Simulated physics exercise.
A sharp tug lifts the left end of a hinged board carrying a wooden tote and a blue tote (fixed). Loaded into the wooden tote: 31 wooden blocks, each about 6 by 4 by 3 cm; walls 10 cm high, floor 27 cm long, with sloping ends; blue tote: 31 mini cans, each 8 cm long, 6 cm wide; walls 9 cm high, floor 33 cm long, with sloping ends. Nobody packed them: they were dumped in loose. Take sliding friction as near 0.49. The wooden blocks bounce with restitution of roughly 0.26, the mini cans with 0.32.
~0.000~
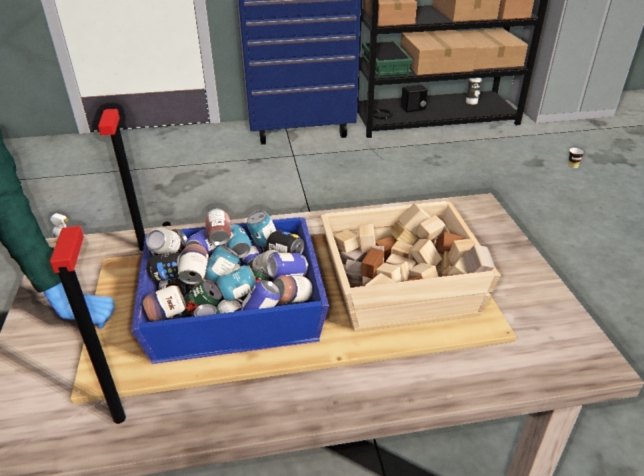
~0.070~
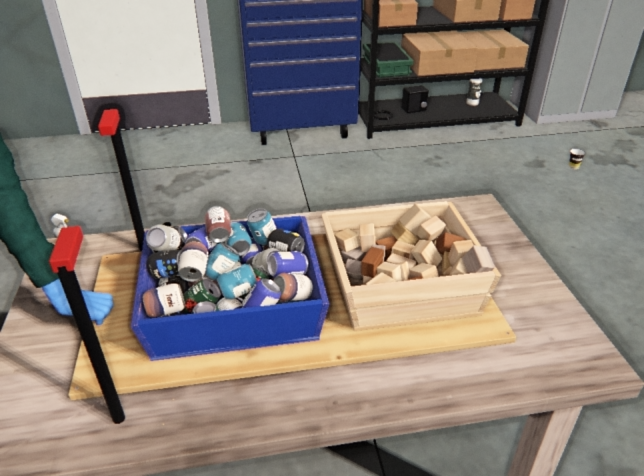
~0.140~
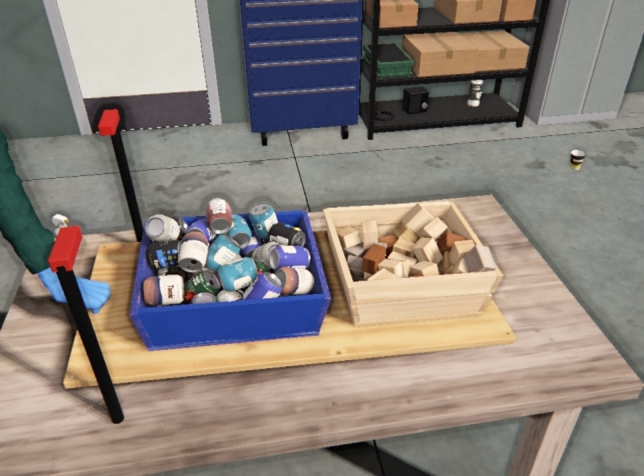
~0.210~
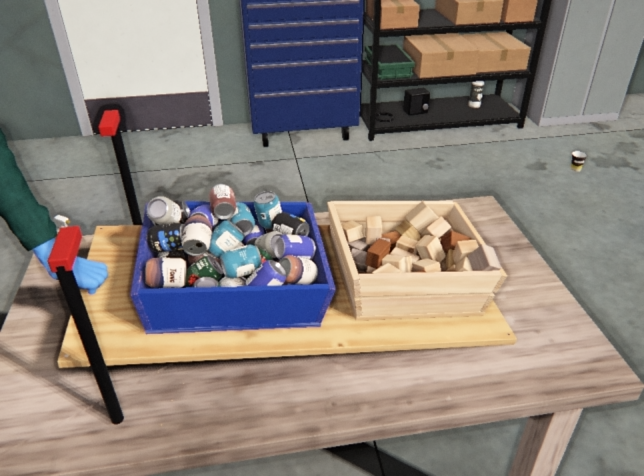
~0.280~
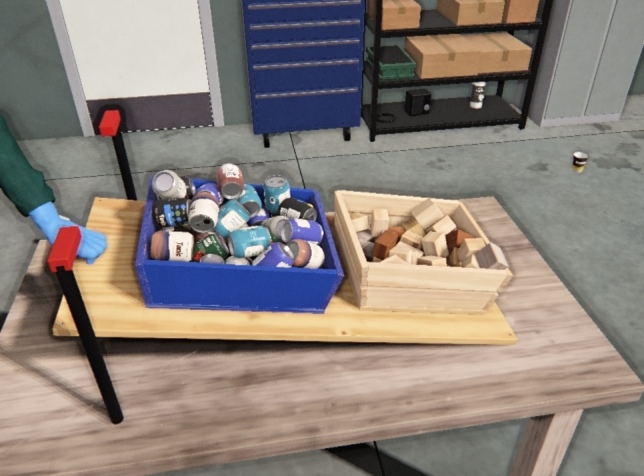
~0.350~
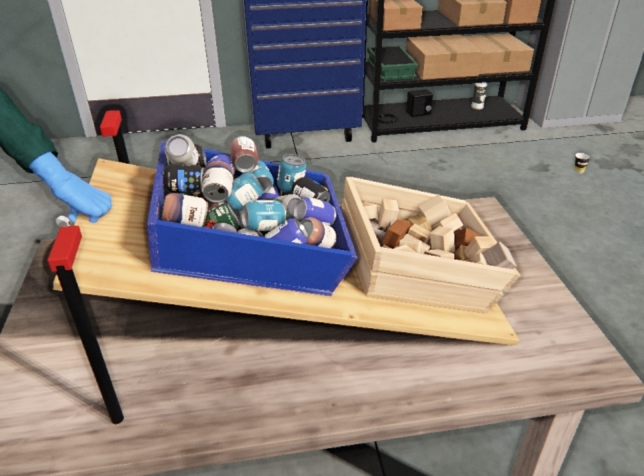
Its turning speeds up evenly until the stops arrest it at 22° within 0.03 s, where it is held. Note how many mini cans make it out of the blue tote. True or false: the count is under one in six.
False.
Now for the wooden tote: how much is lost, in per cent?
The wooden tote comes in at 0 in a hundred.
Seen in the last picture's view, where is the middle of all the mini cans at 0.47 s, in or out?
Their middle is at about (274, 171).
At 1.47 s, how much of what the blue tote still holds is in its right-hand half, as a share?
Some 70 % of what remains.
After 0.37 s, the lift is arrested.
After 0.47 s, tilt 22°; 0 of 31 out of the wooden tote and 0 of 31 out of the blue tote.
After 0.61 s, tilt 22°; 0 of 31 out of the wooden tote and 2 of 31 out of the blue tote.
After 0.87 s, tilt 22°; 0 of 31 out of the wooden tote and 7 of 31 out of the blue tote.
When it is over (at 1.47 s), 0 of 31 out of the wooden tote and 8 of 31 out of the blue tote. Asked share, 8 of 31, 26 per cent.
